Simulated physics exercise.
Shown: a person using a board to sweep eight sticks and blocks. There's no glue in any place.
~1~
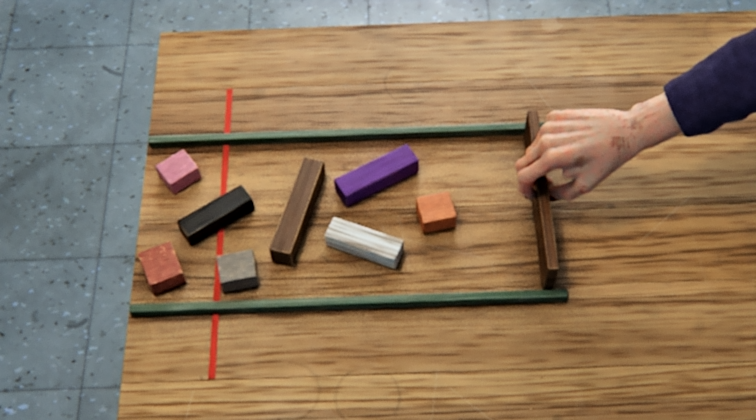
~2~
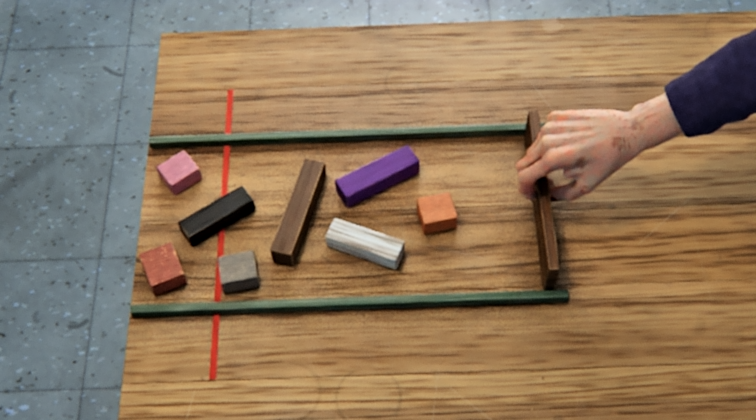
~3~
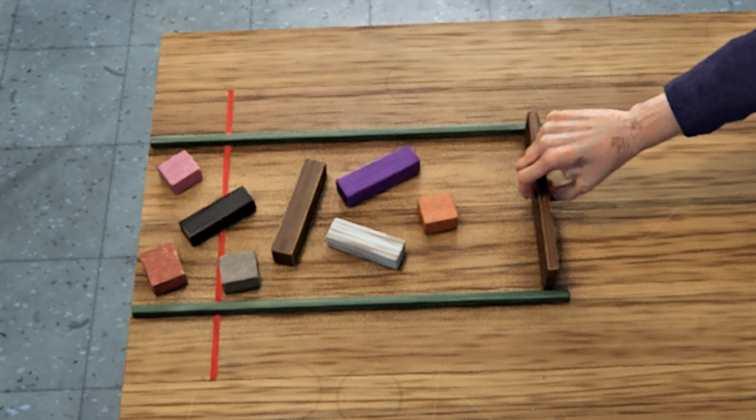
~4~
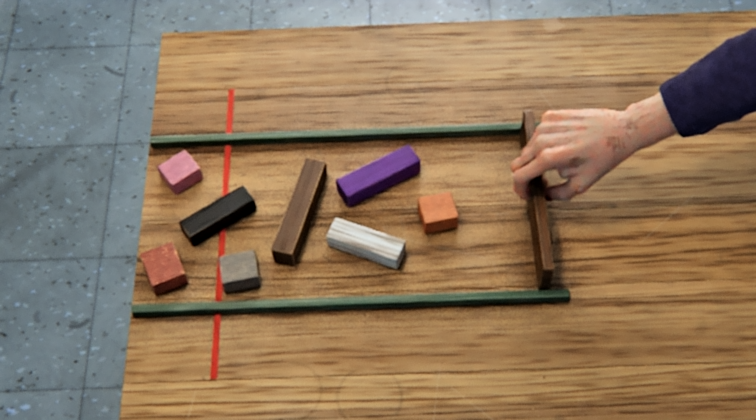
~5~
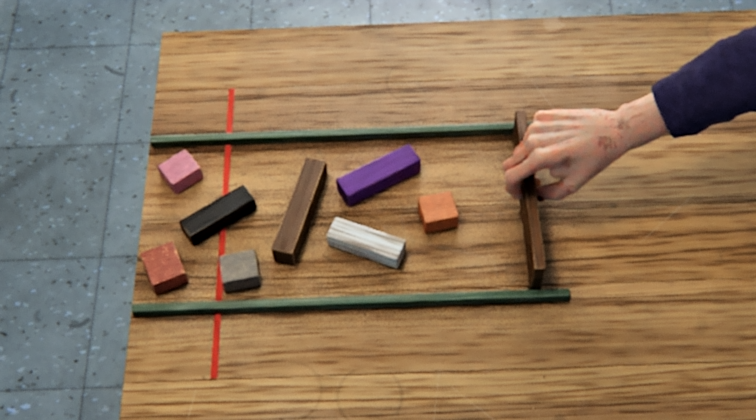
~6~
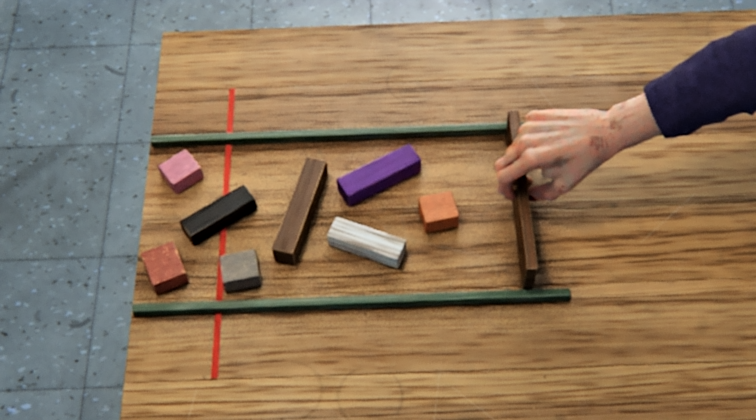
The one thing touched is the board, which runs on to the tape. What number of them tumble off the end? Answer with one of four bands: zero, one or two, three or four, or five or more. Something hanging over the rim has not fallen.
One or two.
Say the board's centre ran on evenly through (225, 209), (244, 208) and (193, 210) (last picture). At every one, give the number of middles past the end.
The numbers past the end are 1, 0 and 4.
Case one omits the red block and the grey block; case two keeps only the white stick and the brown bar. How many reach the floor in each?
Result: 1, then 0.
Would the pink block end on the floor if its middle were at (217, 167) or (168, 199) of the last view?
Stays put; goes off the edge.
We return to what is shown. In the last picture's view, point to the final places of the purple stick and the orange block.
In the last picture the purple stick sits at (196, 178) while the orange block sits at (206, 219).
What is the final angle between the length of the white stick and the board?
About 65 degrees.
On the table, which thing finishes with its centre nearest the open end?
It's the pink block.
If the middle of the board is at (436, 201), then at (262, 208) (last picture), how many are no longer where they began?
Moved so far: 1, later 7.
Soon after, none off yet; red block at rest near (165, 268); pink block at rest near (181, 172); black stick at rest near (219, 215).
After that, none off yet; red block at rest near (165, 268); pink block at rest near (181, 172); black stick displaced a little near (204, 210).
In the end, the number that fall off is one or two; gone, black stick.
